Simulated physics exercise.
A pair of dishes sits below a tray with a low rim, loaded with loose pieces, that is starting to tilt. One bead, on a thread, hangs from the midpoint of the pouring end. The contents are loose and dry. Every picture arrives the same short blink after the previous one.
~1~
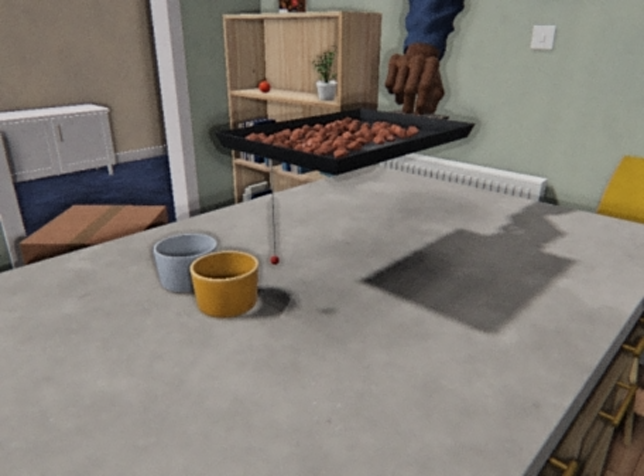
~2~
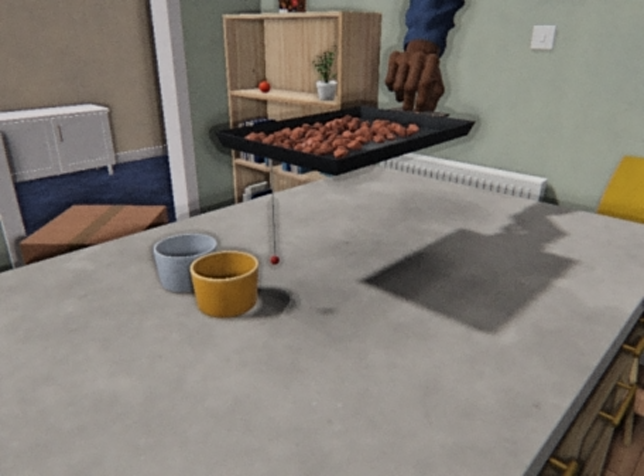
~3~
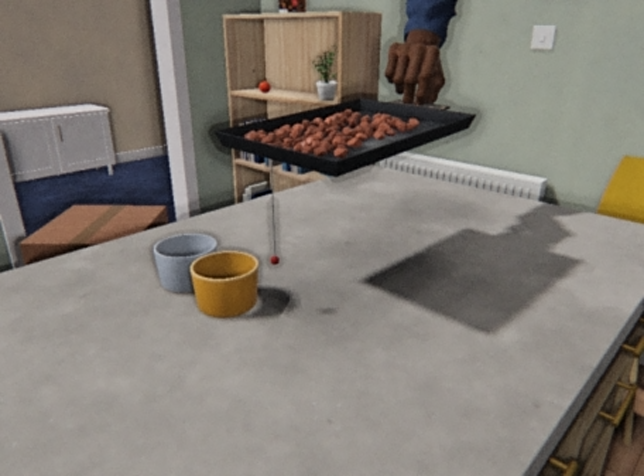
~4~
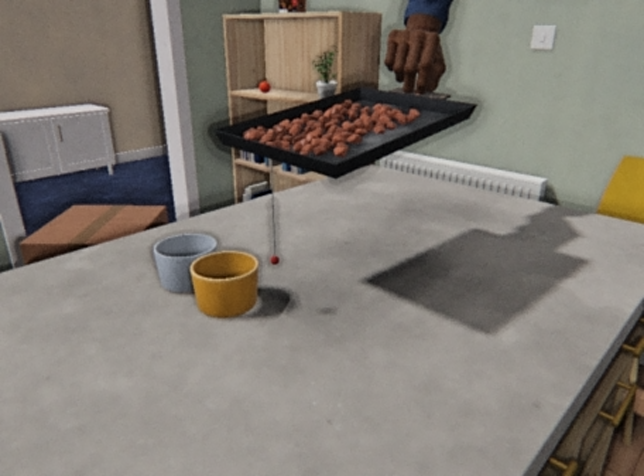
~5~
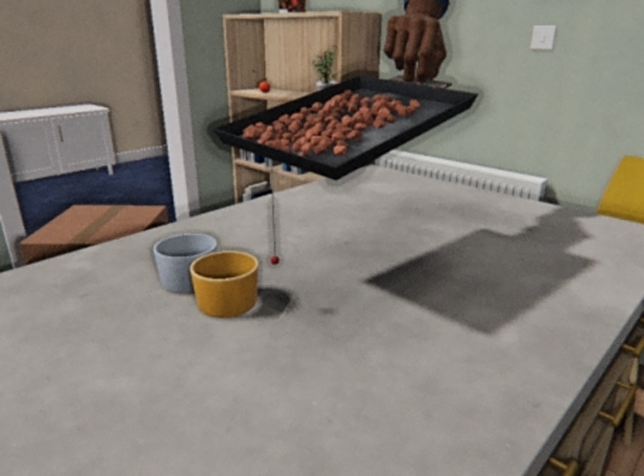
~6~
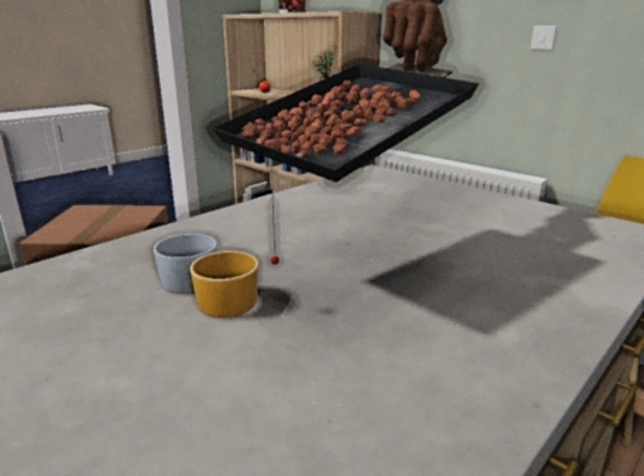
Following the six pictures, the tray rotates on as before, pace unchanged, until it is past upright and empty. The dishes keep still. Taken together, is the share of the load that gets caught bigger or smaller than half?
Smaller.
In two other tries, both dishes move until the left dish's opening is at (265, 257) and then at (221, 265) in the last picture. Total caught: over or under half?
Catch, run one: Below the halfway mark; run two: Below the halfway mark.
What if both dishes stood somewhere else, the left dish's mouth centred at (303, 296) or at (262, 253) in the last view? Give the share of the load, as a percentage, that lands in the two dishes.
First try: Roughly 60 per cent; second try: Roughly 0 per cent.
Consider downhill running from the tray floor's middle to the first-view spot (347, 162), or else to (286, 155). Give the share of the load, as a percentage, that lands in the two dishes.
So it's 0 percent with the first slope and 40 percent with the other.
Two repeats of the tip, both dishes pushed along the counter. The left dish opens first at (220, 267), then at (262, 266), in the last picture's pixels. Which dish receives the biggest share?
In the first try it's the one on the right, and in the second it's the one on the right.
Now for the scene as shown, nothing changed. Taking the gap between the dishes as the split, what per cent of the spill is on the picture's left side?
It amounts to some 10 percent.
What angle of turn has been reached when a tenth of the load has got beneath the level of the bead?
About 75 degrees.
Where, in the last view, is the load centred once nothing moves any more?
Near (293, 358), more or less.
Soon after the last picture, tray tipped steeply; nearly all on the tray; a small part in the air.
A little later, tray tipped right over; a small part on the tray; most outside both; a small part in the air.
Later still, tray tipped past a quarter turn; all outside both.
At rest, tray tipped past a quarter turn; none in the right dish; none in the left dish; all outside both.
